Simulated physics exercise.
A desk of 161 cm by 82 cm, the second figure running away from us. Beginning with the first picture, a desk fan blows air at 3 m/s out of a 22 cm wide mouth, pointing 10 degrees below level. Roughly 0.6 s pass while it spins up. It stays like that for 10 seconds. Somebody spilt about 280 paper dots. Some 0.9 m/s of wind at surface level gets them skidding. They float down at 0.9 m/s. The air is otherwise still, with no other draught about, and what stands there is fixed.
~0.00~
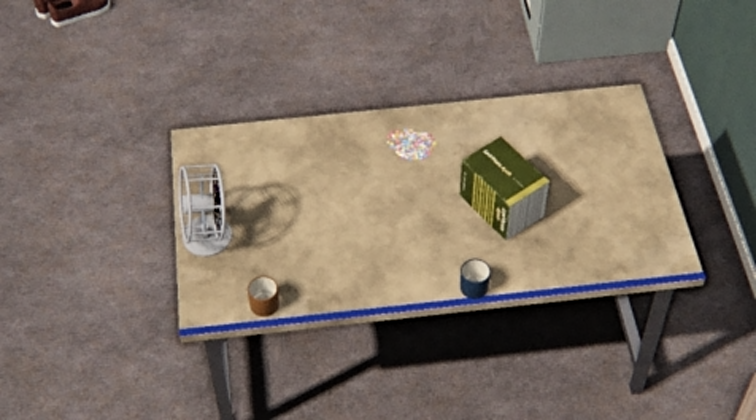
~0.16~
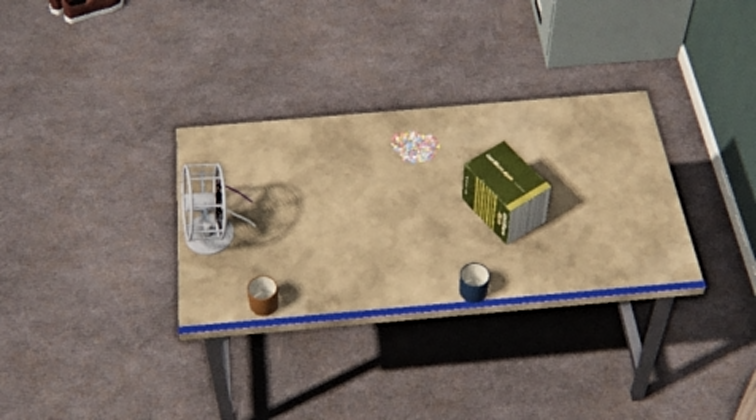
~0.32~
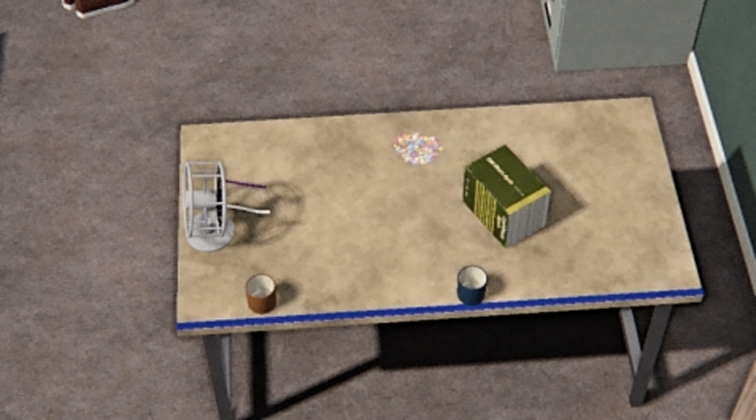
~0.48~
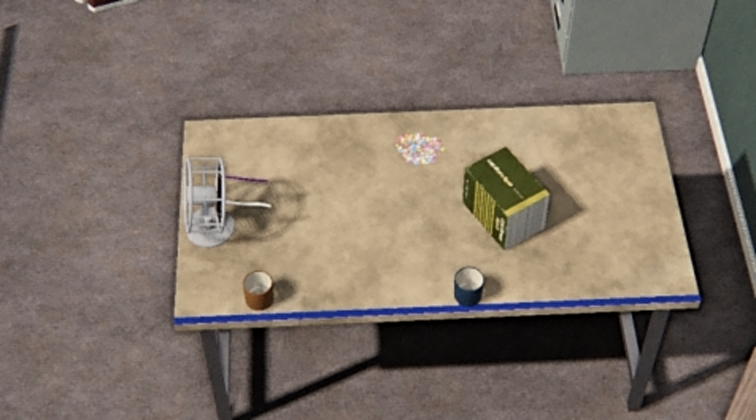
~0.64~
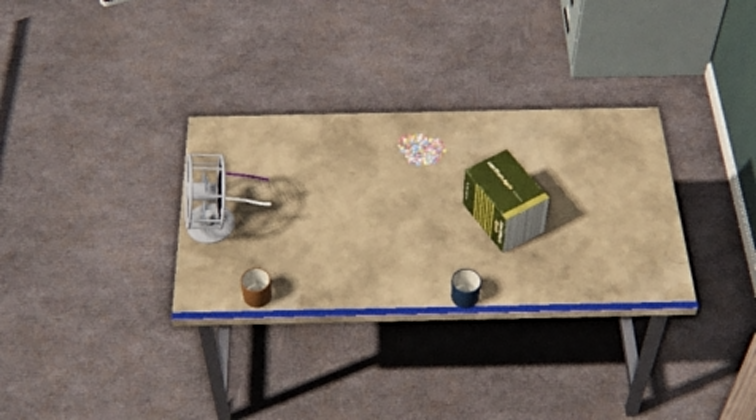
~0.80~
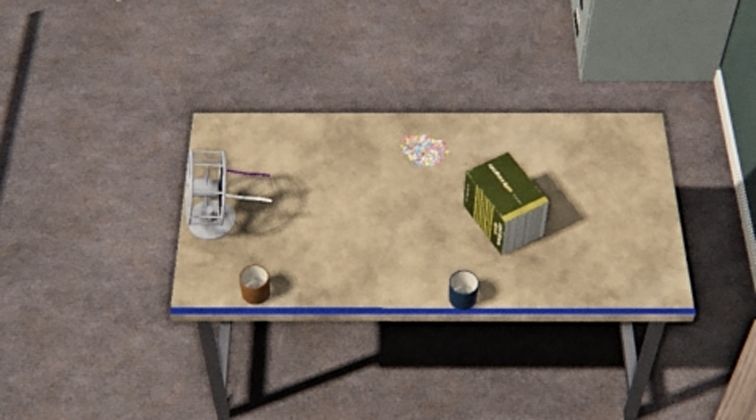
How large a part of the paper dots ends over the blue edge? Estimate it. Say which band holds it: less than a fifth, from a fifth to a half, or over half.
The band that holds it is under one fifth.
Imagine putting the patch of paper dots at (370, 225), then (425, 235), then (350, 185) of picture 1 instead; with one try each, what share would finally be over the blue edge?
First try 90 %, second 100 %, third 0 %.
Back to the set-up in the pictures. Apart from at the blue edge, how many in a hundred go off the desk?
I would say close to 100 %.
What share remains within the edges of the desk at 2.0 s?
Estimate: Around 0 percent.
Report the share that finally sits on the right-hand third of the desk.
Something close to 0 % ends up there.
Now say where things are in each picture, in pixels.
In the first picture, the middle of the paper dots is near (412, 146), none has stirred yet and the mouth of the desk fan is at (202, 204).
In the second picture, the middle of the paper dots is near (416, 148), none has stirred yet and the blue edge is centred on (445, 310).
In the third picture, the middle of the paper dots is near (418, 150), none has stirred yet, the top of a book is at (507, 179) and the top of a mug is at (472, 278).
In the fourth picture, the middle of the paper dots is near (420, 150) and none has stirred yet.
In the fifth picture, the middle of the paper dots is near (422, 151) and none has stirred yet.
In the sixth picture, the middle of the paper dots is near (424, 151) and none has stirred yet.
After 2.0 s the count stands so, 0 % are over the blue edge.
After 3.2 s the count stands so, 0 % are over the blue edge.
After 5.5 s the count stands so, 0 % are over the blue edge.
After 10.0 s, at the end, 0 % are over the blue edge.
